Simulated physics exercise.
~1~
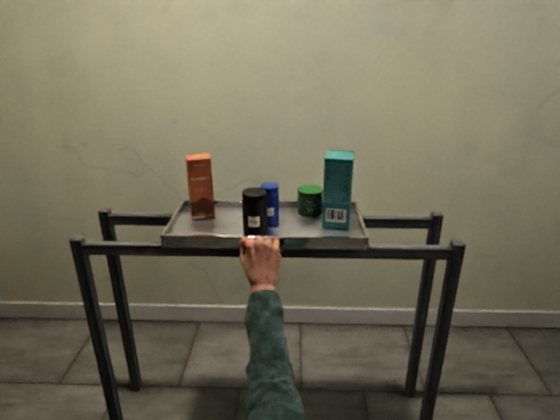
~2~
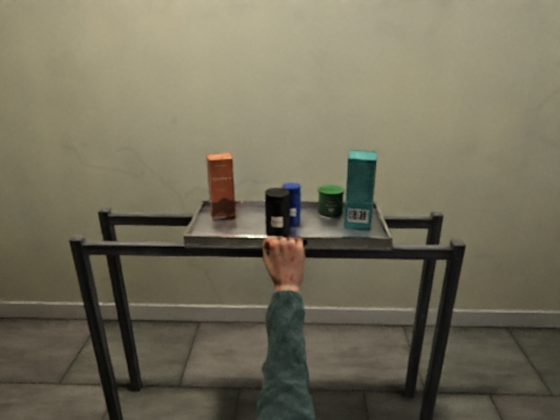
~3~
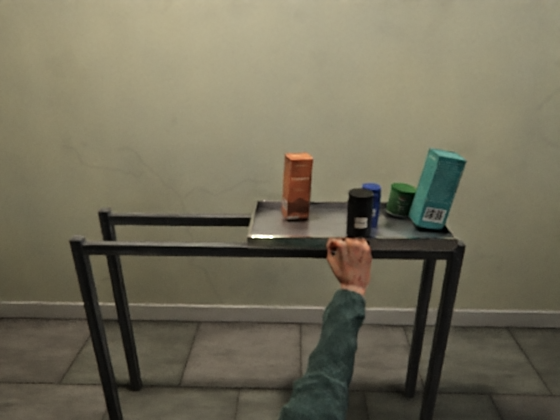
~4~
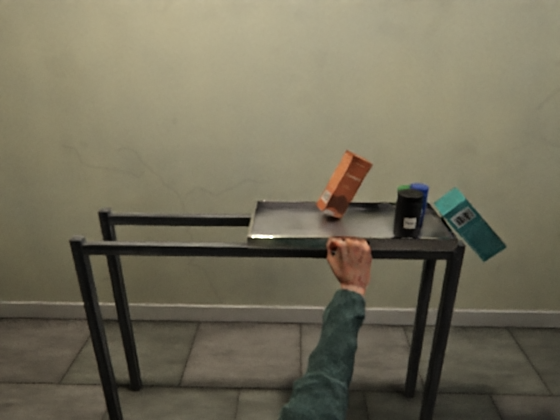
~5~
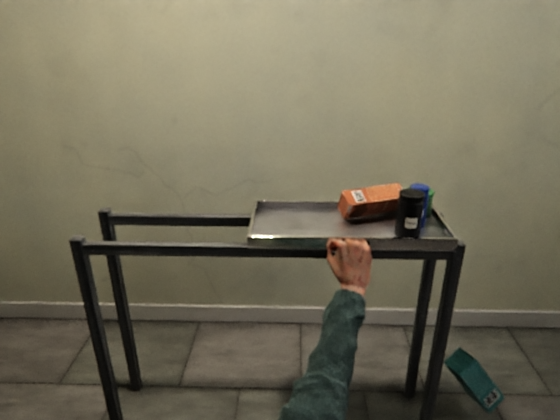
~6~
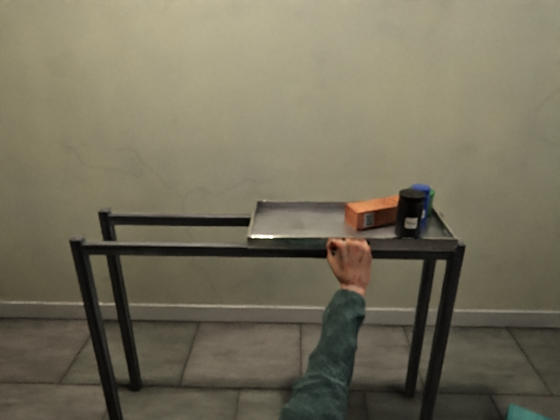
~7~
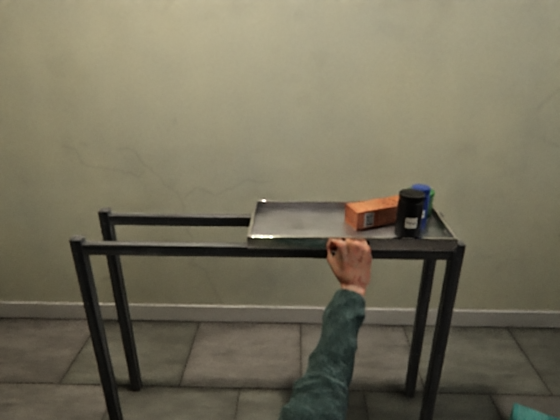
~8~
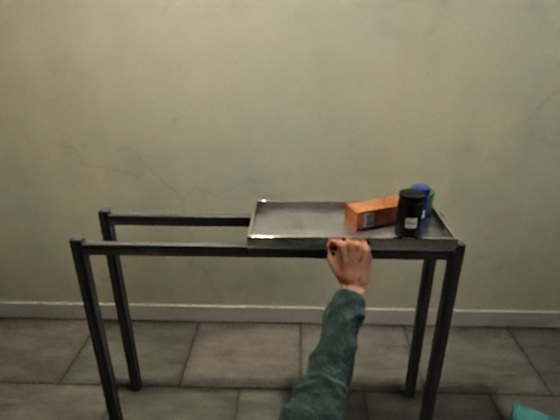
A shallow metal tray carrying an orange carton, a black jar, a blue shaker, a green tin and a turquoise carton slides right along a dark rack, with a hand at its front edge. It travels to the right end and stops there, the turquoise carton leaning outward. The turquoise carton tips over the rail and drops to the floor, while the smaller containers shift right and the orange carton topples. At the end, the orange carton lies on its side beside the clustered jar, shaker and tin, and the turquoise carton rests on the floor at the lower right.
